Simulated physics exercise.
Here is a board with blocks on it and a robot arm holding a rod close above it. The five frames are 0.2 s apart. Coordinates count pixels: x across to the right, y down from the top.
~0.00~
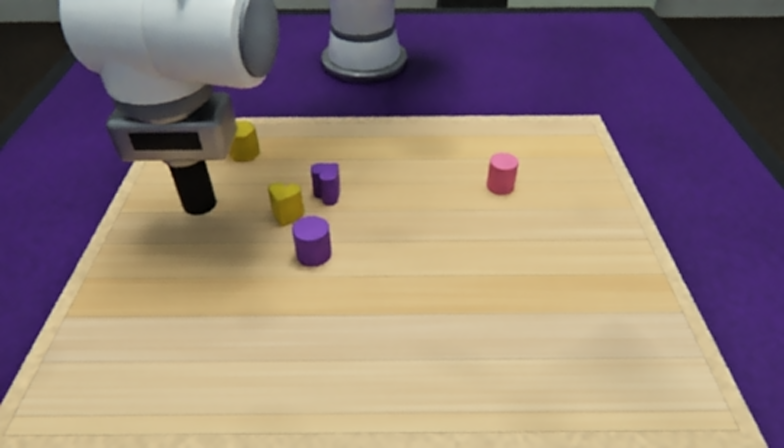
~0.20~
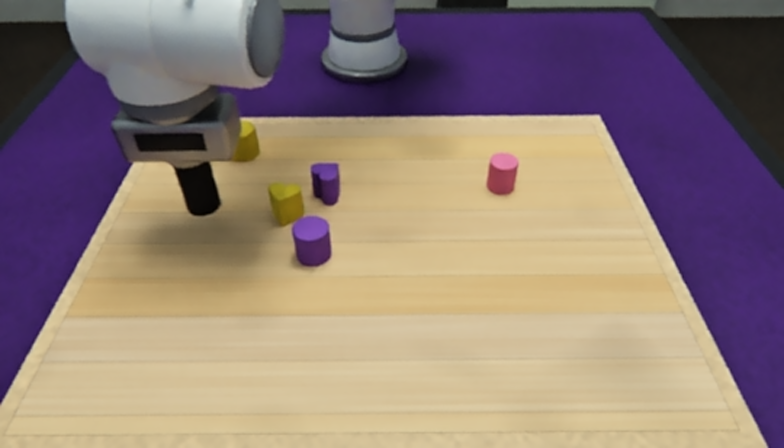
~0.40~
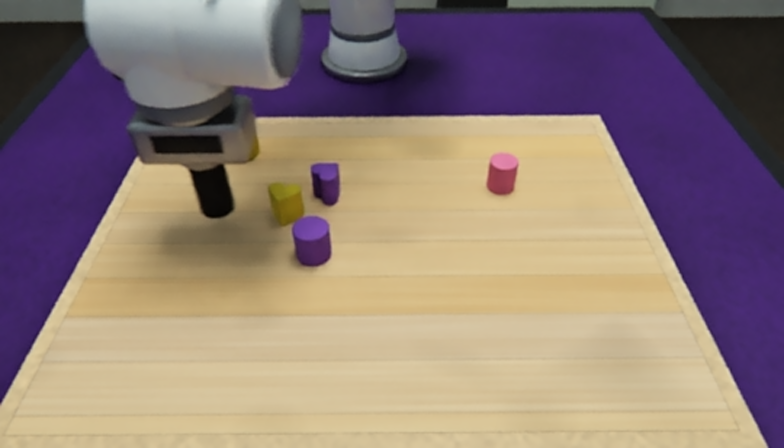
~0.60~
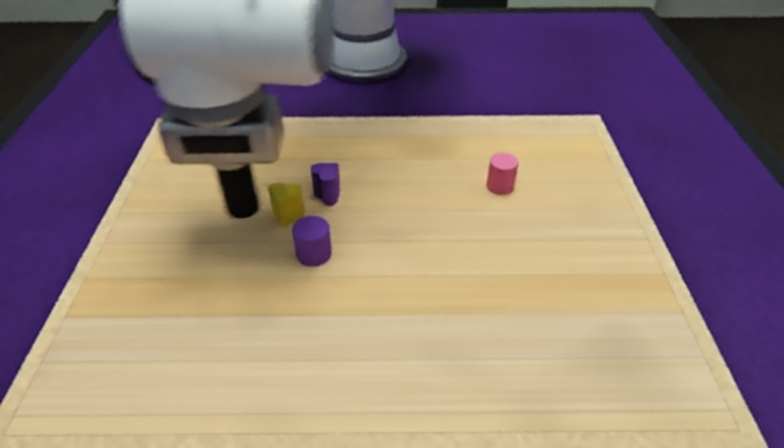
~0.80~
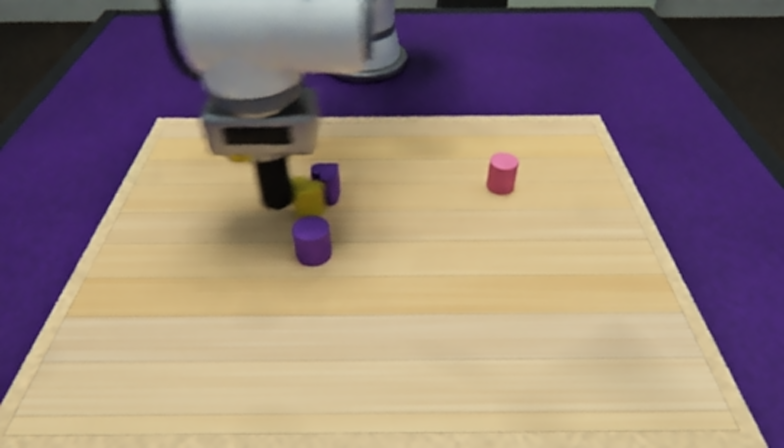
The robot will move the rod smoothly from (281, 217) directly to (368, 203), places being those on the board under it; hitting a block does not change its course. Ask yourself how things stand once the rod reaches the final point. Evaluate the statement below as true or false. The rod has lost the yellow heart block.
Verdict: False.
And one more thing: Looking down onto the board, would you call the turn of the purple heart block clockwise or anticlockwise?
Counter-clockwise, from overhead.
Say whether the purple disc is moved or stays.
In the end it has not been moved.
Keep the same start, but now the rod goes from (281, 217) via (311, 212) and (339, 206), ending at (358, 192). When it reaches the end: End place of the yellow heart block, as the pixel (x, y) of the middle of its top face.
My estimate: (384, 166).
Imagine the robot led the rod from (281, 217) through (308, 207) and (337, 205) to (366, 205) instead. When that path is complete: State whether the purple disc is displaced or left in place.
The push misses it.
The first path, step by step. Halfway along, rod at (324, 193); yellow heart block at (351, 177), turned 15° anticlockwise; purple heart block at (341, 164), turned 60° anticlockwise.
At the end, rod at (368, 186); yellow heart block at (393, 171); purple disc still; purple heart block at (344, 162), turned 80° anticlockwise.
